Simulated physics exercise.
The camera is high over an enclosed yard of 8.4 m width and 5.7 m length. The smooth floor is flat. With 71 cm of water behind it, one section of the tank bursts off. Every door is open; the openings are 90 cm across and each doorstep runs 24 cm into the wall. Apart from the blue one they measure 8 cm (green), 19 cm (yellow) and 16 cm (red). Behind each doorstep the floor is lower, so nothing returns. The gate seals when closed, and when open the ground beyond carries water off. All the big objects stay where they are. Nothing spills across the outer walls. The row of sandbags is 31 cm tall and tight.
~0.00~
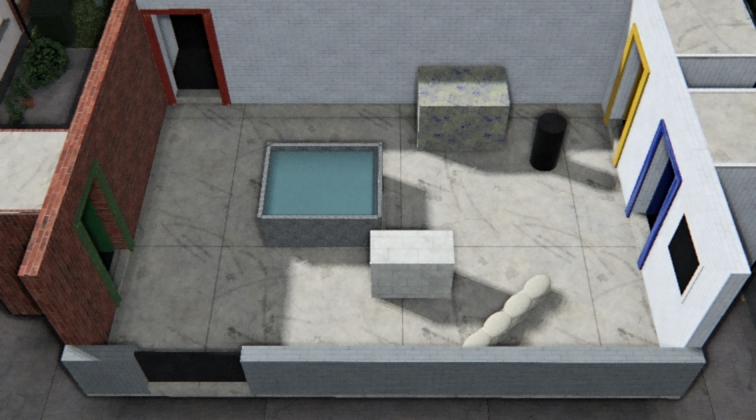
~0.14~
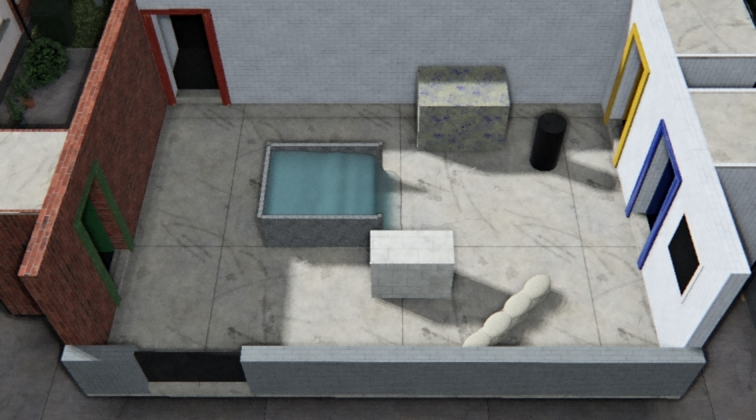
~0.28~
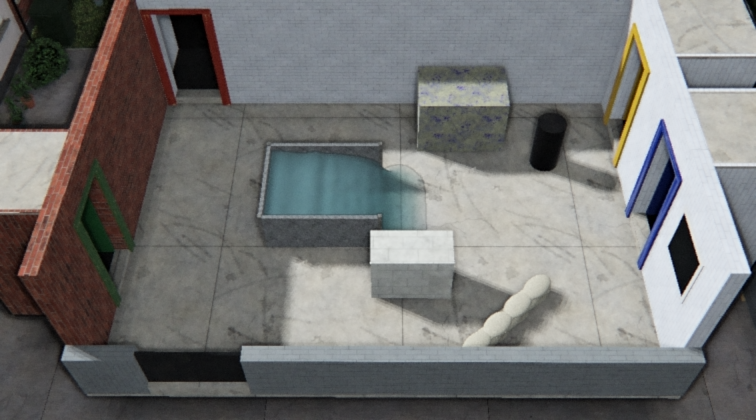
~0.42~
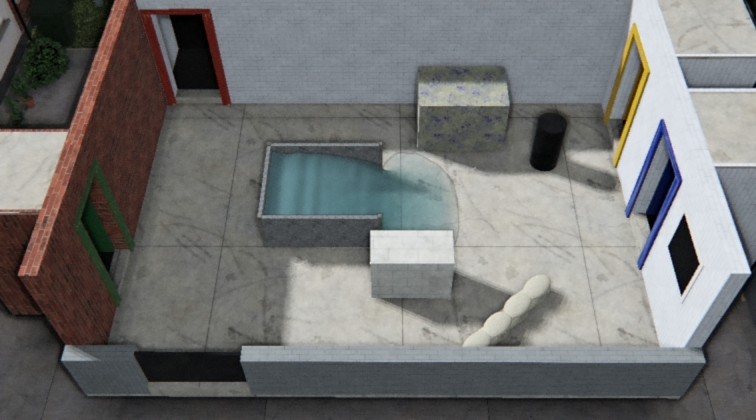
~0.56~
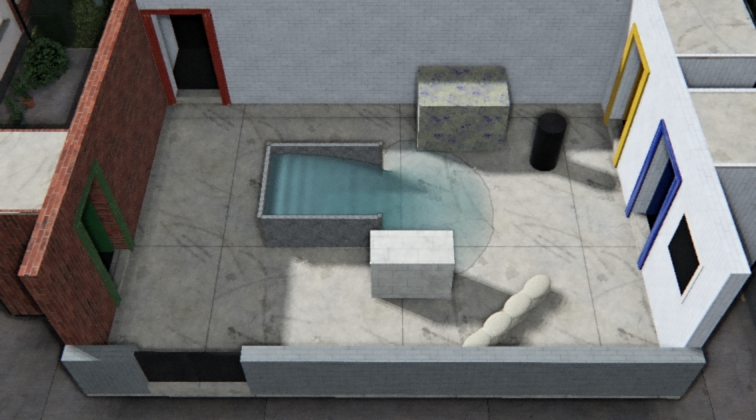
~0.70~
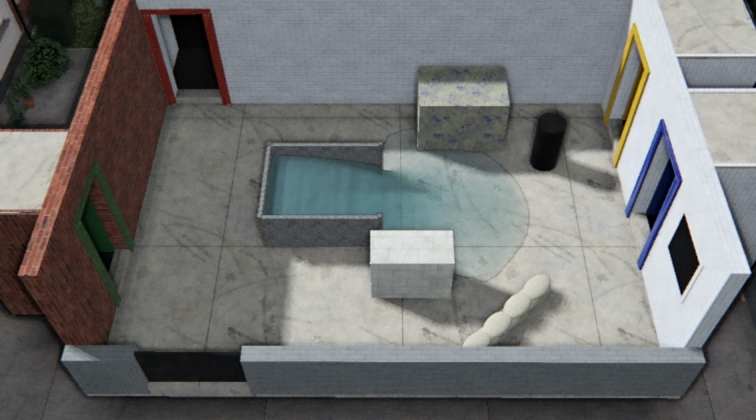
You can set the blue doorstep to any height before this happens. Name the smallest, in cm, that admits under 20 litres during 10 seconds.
It would have to be roughly 23 cm high.
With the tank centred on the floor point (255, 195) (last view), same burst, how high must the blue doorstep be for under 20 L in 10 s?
Then roughly 21 cm.
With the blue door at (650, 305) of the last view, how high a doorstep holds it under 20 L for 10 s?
About 14.0 cm.
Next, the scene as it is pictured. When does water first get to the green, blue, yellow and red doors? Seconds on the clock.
Arrival: Green 9.0 s, blue 1.2 s, yellow 1.6 s, red 8.0 s.
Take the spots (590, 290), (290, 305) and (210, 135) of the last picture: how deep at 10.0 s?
Roughly 8, 1 and 1 cm, in turn.
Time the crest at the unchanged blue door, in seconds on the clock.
Near 2.4 s.
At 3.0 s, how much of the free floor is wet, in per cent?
About 40 per cent.
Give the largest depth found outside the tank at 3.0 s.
Roughly 28 cm.
After 1.4 s water covers 25 % of the floor, deepest (28 cm) near (529, 156); 20 cm at the blue door, 0 litres in over its 16 cm doorstep.
After 3.0 s water covers 40 % of the floor, deepest (28 cm) near (623, 218); 27 cm at the blue door, 67 litres in over its 16 cm doorstep.
After 10.0 s water covers 75 % of the floor, deepest (12 cm) near (501, 373); 7 cm at the blue door, 98 litres in over its 16 cm doorstep.
At the blue door as built, the water arrived by 1.3 s and peaked near 31 cm at 2.4 s.
Run again over the same 10 s with other heights there, 40 litres in over 20.5 cm, 4 litres over 27.5 cm. The limit of 20 litres is kept from about 23 cm up.
